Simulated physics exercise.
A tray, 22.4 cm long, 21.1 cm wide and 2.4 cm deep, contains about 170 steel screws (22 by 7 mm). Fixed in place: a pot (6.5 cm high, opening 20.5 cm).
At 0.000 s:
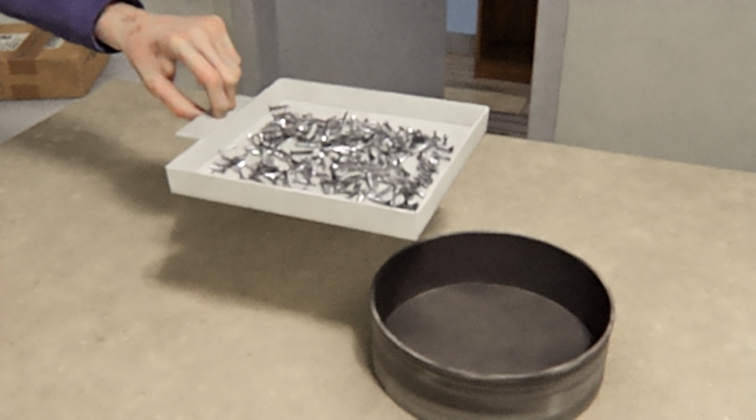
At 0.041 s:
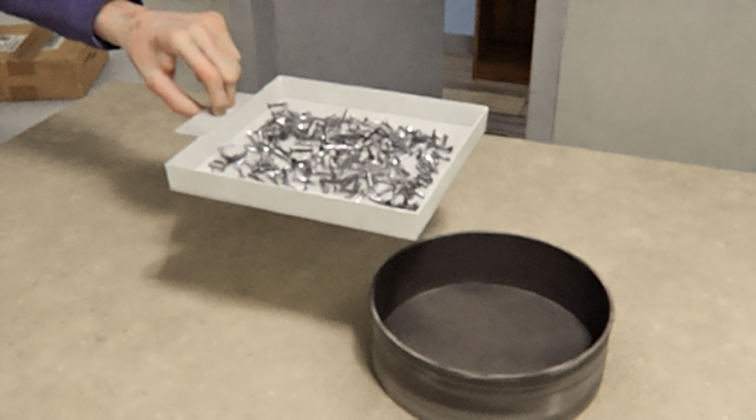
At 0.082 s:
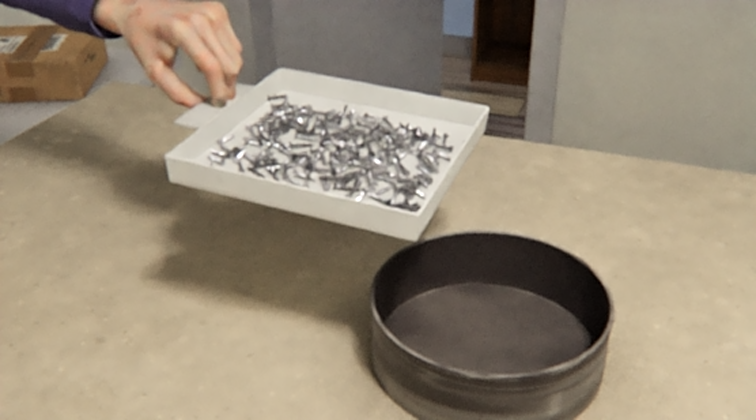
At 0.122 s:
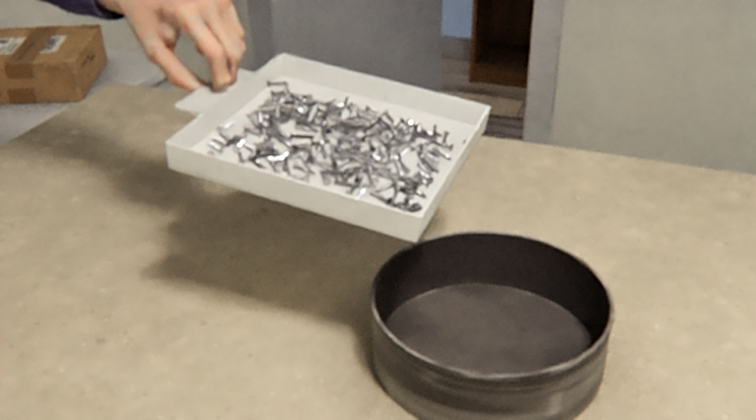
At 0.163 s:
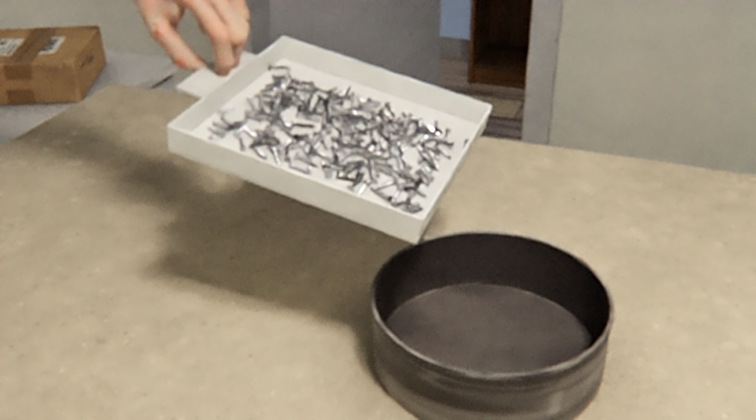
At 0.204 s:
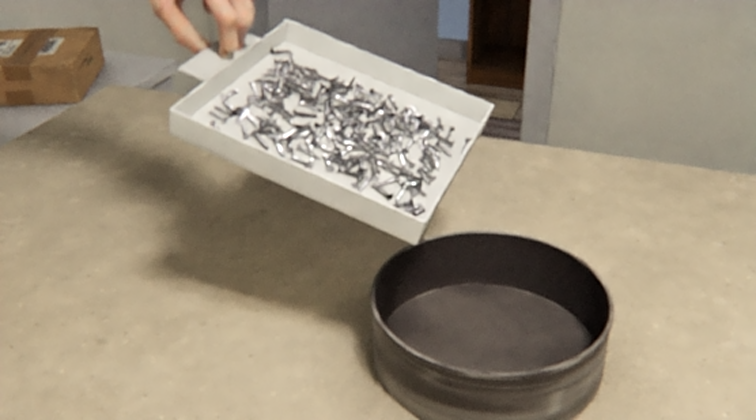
A white tray of small silvery metal pieces hangs above a beige tabletop, seen from slightly above by a still camera, with a cardboard box and grey panels behind. A dark, round, open pot stands empty at the lower right. A purple-sleeved hand at the tray's left tab rises, gradually tilting the tray down toward the right, while the pieces stay spread across its bottom.
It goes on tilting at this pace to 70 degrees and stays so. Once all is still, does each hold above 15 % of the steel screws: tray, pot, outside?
Tray yes, pot yes, outside no.
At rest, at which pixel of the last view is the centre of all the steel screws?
Near (458, 195).
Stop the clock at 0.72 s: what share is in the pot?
Near 10 per cent so far.
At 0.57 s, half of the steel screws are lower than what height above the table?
Some 18 cm.
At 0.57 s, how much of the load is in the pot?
About 0 per cent by then.
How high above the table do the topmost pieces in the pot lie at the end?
Roughly 1.5 cm.
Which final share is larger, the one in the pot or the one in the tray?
More ends in the tray.
After 0.40 s, tilt 40 degrees; tray 100 %; middle of all pieces near (379, 104).
Then, at 0.57 s, tilt 60 degrees; tray 100 %; middle of all pieces near (438, 150).
After 0.72 s, tilt 70 degrees; tray 75 %, pot 10 %, in the air 15 %; middle of all pieces near (467, 193).
After 0.86 s, tilt 70 degrees; tray 65 %, pot 30 %, in the air 5 %; middle of all pieces near (478, 232).
At rest (1.7 s), tray 60 %, pot 40 %, outside 0 %.
